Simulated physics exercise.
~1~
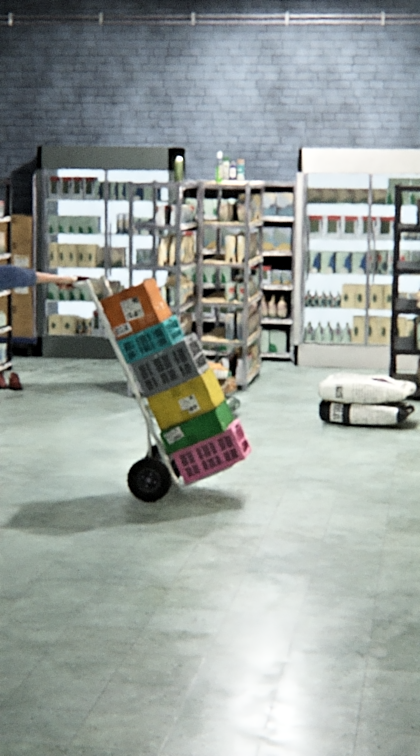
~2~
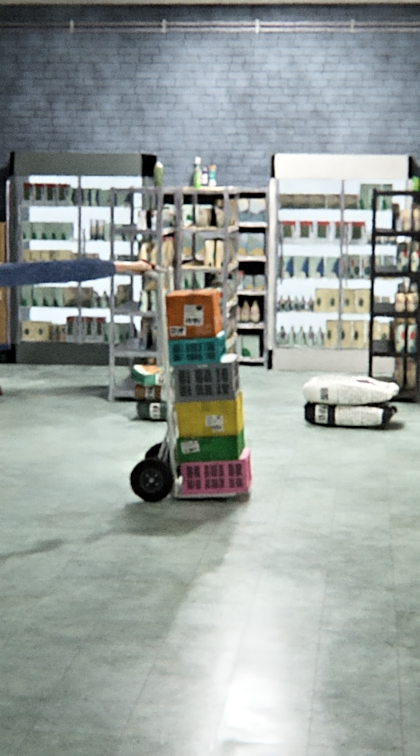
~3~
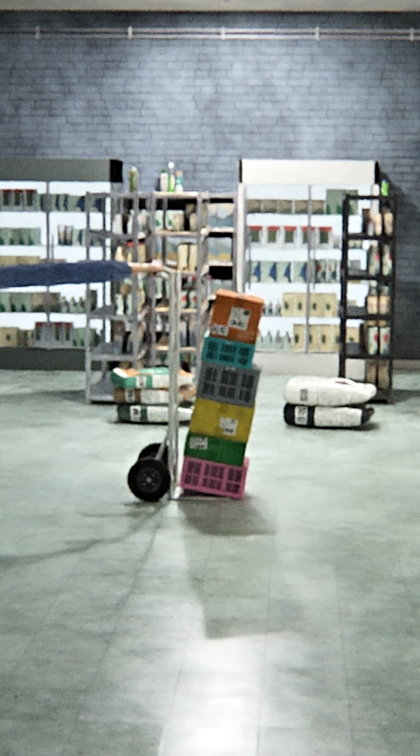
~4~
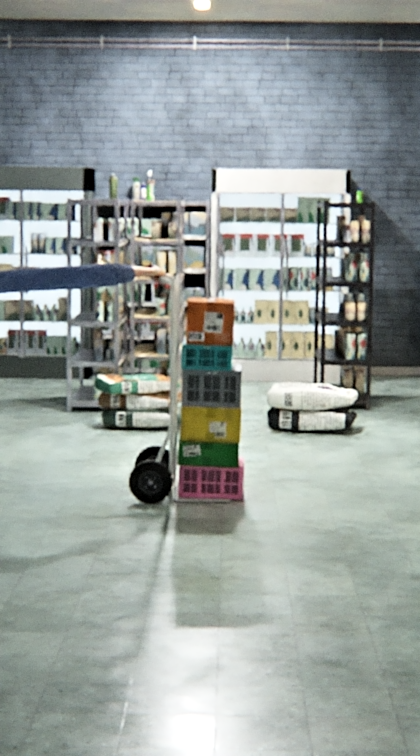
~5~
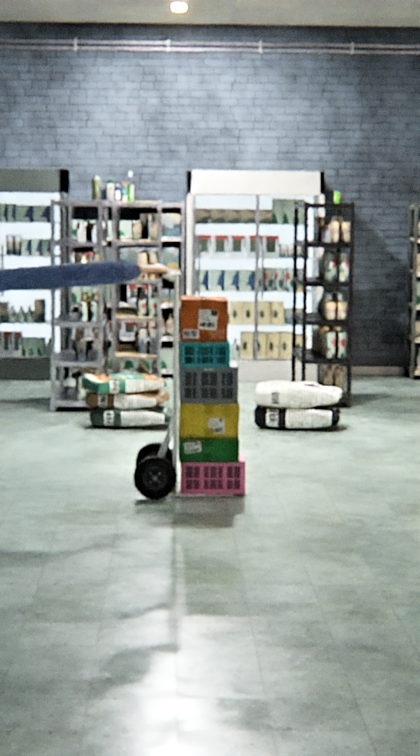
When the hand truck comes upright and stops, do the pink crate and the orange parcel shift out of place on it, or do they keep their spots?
Both keep their spots. The pink crate ends at the bottom of the stack and the orange parcel is still on top.
